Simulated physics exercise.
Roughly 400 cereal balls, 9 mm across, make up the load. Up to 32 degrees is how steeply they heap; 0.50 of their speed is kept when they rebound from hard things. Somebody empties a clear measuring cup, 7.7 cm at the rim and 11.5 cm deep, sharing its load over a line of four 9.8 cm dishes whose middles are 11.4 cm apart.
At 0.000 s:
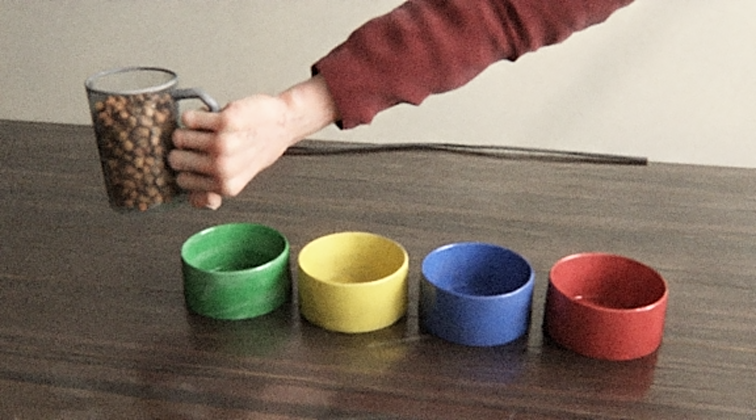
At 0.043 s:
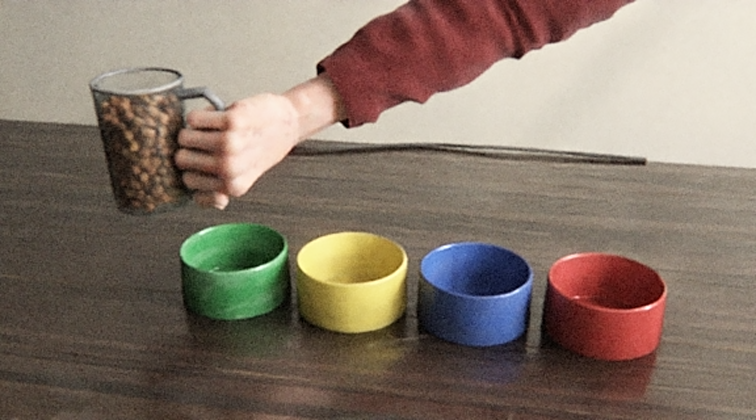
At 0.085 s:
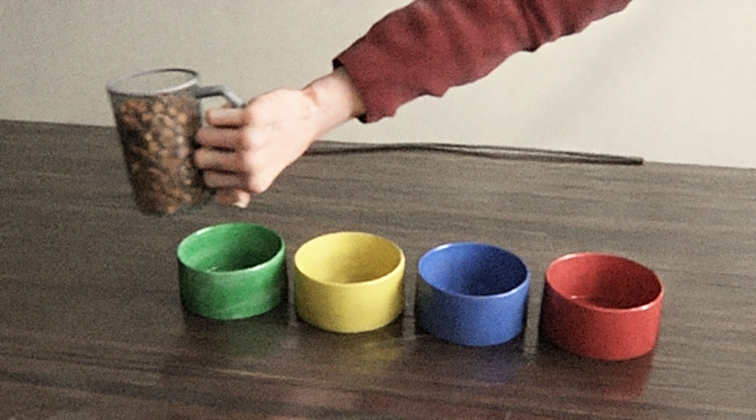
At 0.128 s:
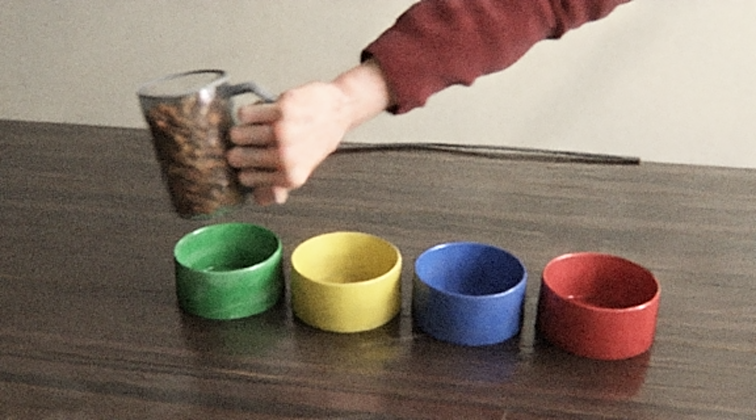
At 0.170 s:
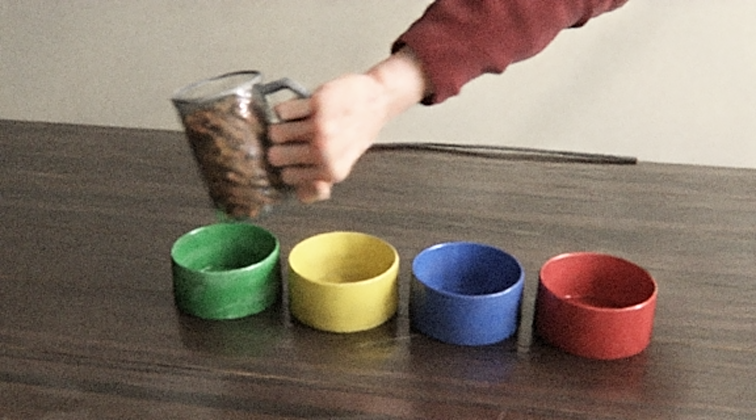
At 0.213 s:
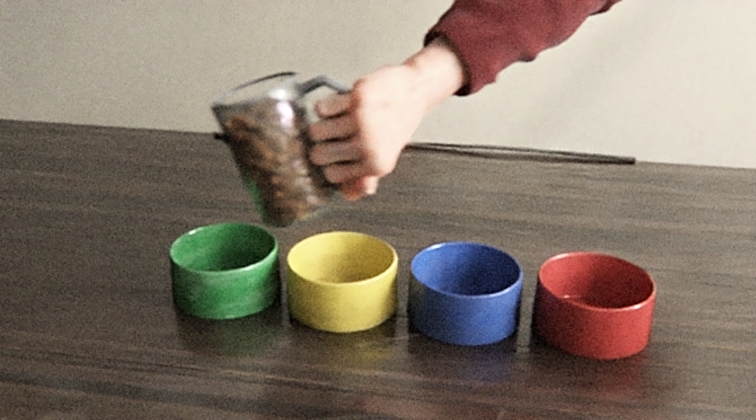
On a dark wooden table, a hand moving a clear cup of brown pieces rightward above four coloured dishes, gradually tilting it.
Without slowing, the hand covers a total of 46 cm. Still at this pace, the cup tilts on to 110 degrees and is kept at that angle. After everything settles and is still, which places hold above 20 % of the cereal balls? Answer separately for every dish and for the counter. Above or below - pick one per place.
Red: Above; blue: Below; green: Below; yellow: Below; counter: Above.
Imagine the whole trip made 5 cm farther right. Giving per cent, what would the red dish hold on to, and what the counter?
After the change, red takes 100 while the counter takes 0.
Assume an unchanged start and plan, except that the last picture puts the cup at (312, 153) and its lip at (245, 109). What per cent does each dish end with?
Red 70, blue 0, green 0, yellow 0.
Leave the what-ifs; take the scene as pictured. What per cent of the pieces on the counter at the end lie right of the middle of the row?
Roughly 100 %.
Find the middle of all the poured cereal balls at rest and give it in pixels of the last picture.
Around (565, 306).
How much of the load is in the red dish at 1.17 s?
Around 25 in a hundred by then.
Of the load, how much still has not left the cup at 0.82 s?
I'd put it at roughly 100 per cent.
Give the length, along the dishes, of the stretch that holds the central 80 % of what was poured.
Roughly 9 centimetres.
After 0.57 s, tilt 63 degrees; cup holds 100 %.
After 0.82 s, tilt 93 degrees; cup holds 100 %.
After 1.17 s, tilt 110 degrees; cup holds 65 %, red 25 %.
By 3.1 s all is still; red 65 %, blue 5 %, green 0 %, yellow 0 %, counter 30 %.
